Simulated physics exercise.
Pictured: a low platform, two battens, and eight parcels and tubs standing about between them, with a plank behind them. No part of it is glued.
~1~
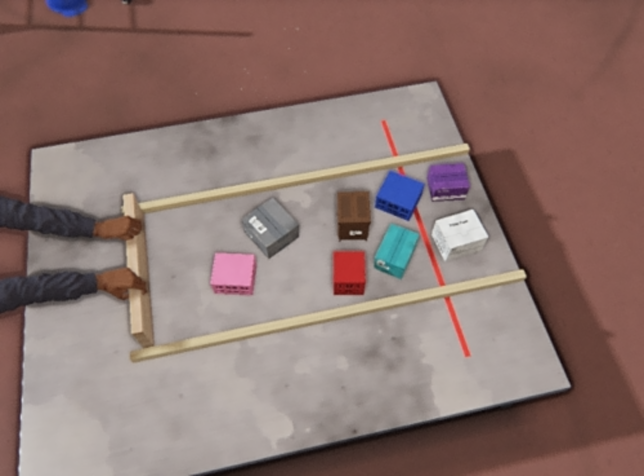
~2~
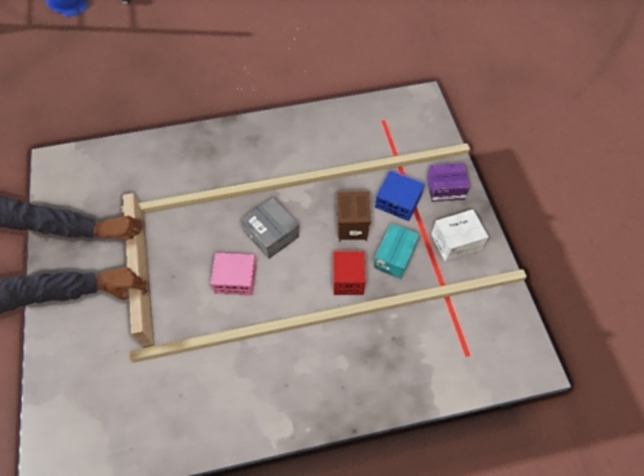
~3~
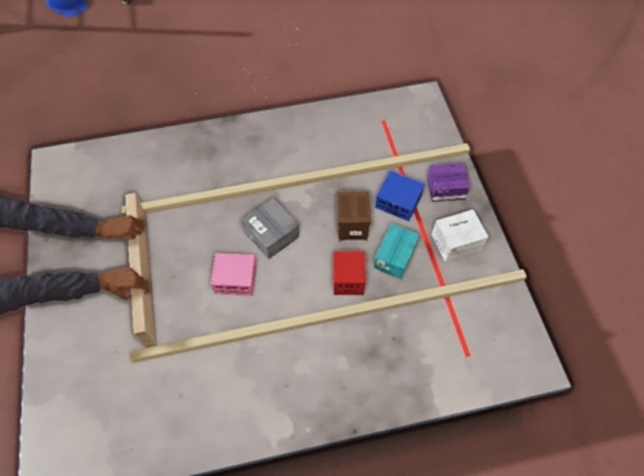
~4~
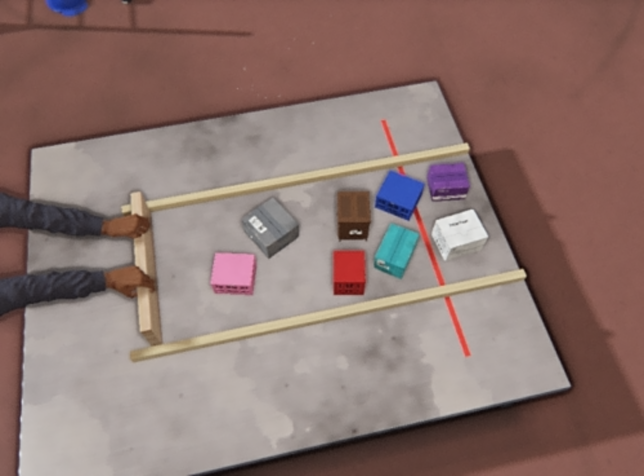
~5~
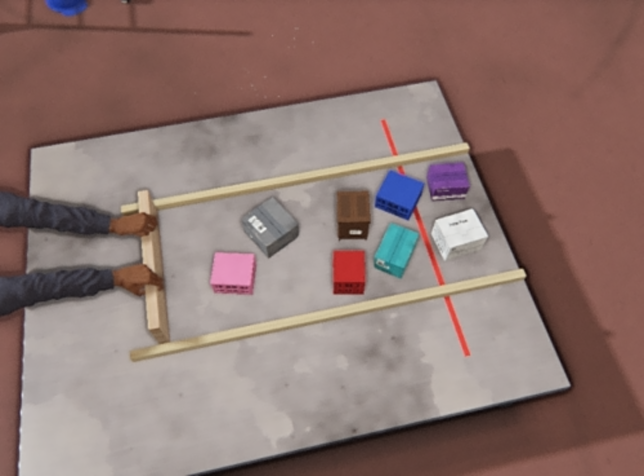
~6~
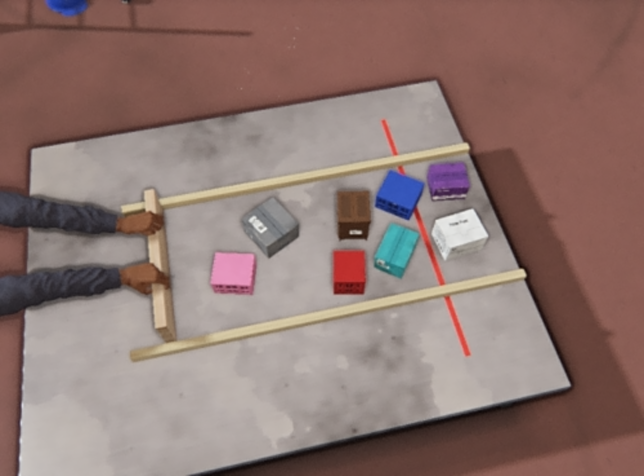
A wooden plank, pushed by two hands, slides slightly right between battens toward motionless coloured boxes.
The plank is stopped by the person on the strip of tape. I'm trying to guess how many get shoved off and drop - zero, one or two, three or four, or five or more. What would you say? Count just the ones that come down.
Only a pair or a lone one falls.
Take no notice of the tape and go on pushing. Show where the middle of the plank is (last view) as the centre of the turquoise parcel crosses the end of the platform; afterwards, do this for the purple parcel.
I'd put it close to (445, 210), and close to (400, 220) for the other one.
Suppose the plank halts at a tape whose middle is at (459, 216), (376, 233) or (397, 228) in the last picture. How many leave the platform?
Try by try, 5, 0 and 0.
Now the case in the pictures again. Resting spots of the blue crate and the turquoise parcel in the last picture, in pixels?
The first one ends at (462, 166), the second at (489, 243).
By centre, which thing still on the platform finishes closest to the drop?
The blue crate finishes nearest.
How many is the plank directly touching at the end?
That number would be 3.
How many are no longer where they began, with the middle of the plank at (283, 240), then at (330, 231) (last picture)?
Counts: 2, 6.
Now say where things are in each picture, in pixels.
Purple parcel (448, 183); white box (459, 236); blue crate (400, 196); plank (139, 269); tape (421, 224), in the first picture.
White box (459, 236); pink crate (234, 274), in the second picture.
Blue crate (400, 196); turquoise parcel (396, 252), in the third picture.
Purple parcel (448, 182); red crate (349, 273), in the fourth picture.
White box (459, 235); brown tote (353, 216), in the fifth picture.
Purple parcel (448, 182); white box (459, 235); blue crate (400, 195); plank (160, 264); tape (421, 224), in the sixth picture.
A little later, none off yet; purple parcel at rest near (448, 182); white box at rest near (459, 235); blue crate at rest near (400, 195).
Next, none off yet; purple parcel moving near (450, 181); white box at rest near (459, 235); blue crate shifted a little near (409, 187).
When it is over, the number that fall off is one or two; down, white box and purple parcel.
